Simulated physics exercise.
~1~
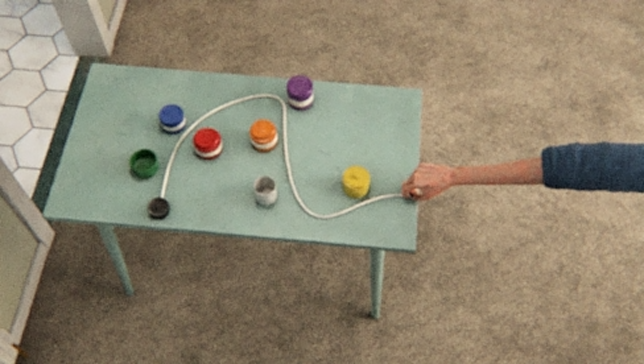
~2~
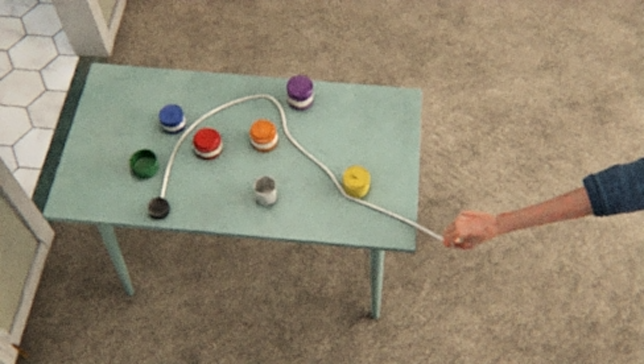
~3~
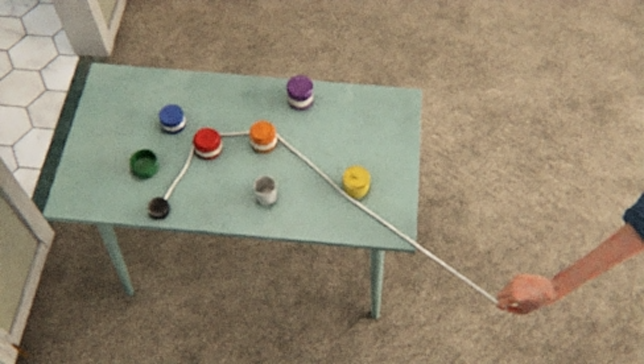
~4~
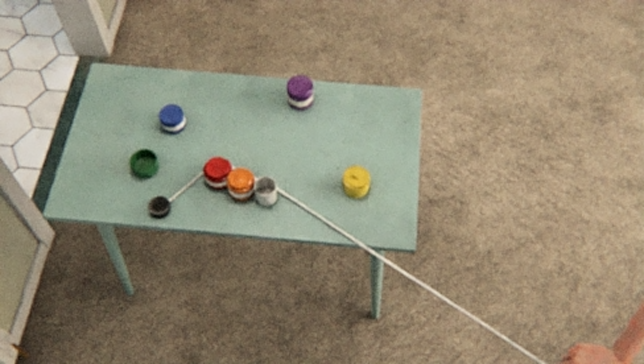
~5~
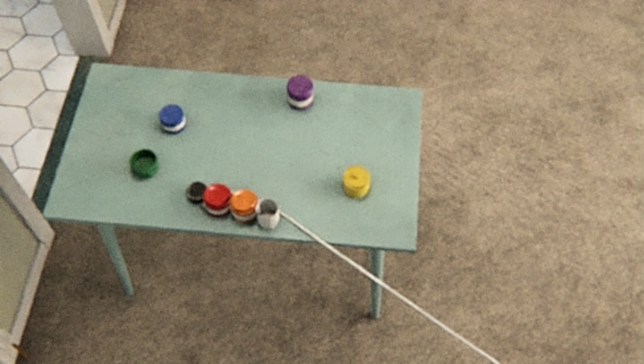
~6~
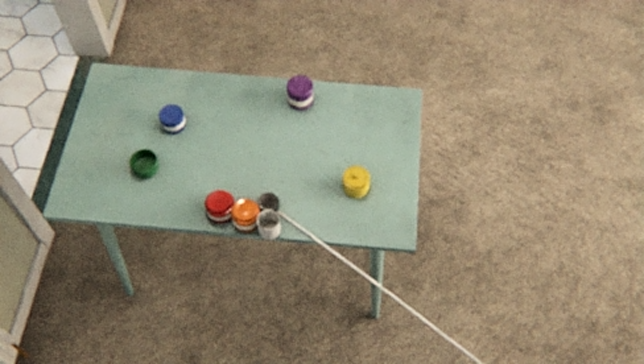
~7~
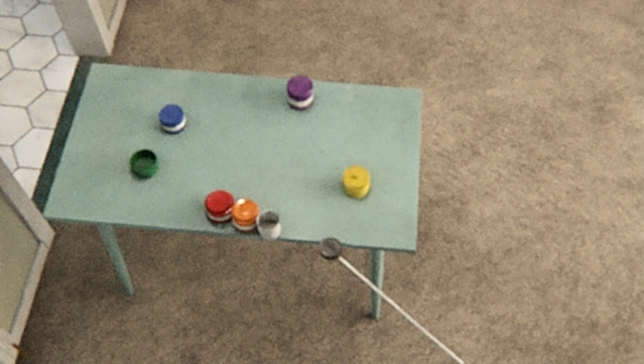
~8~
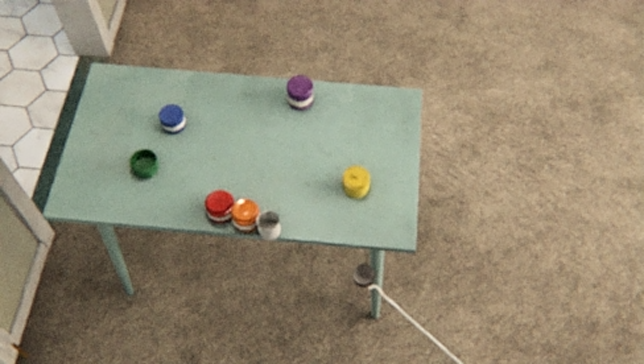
A hand pulls a white cord, dragging jars together before a black puck leaves the table.
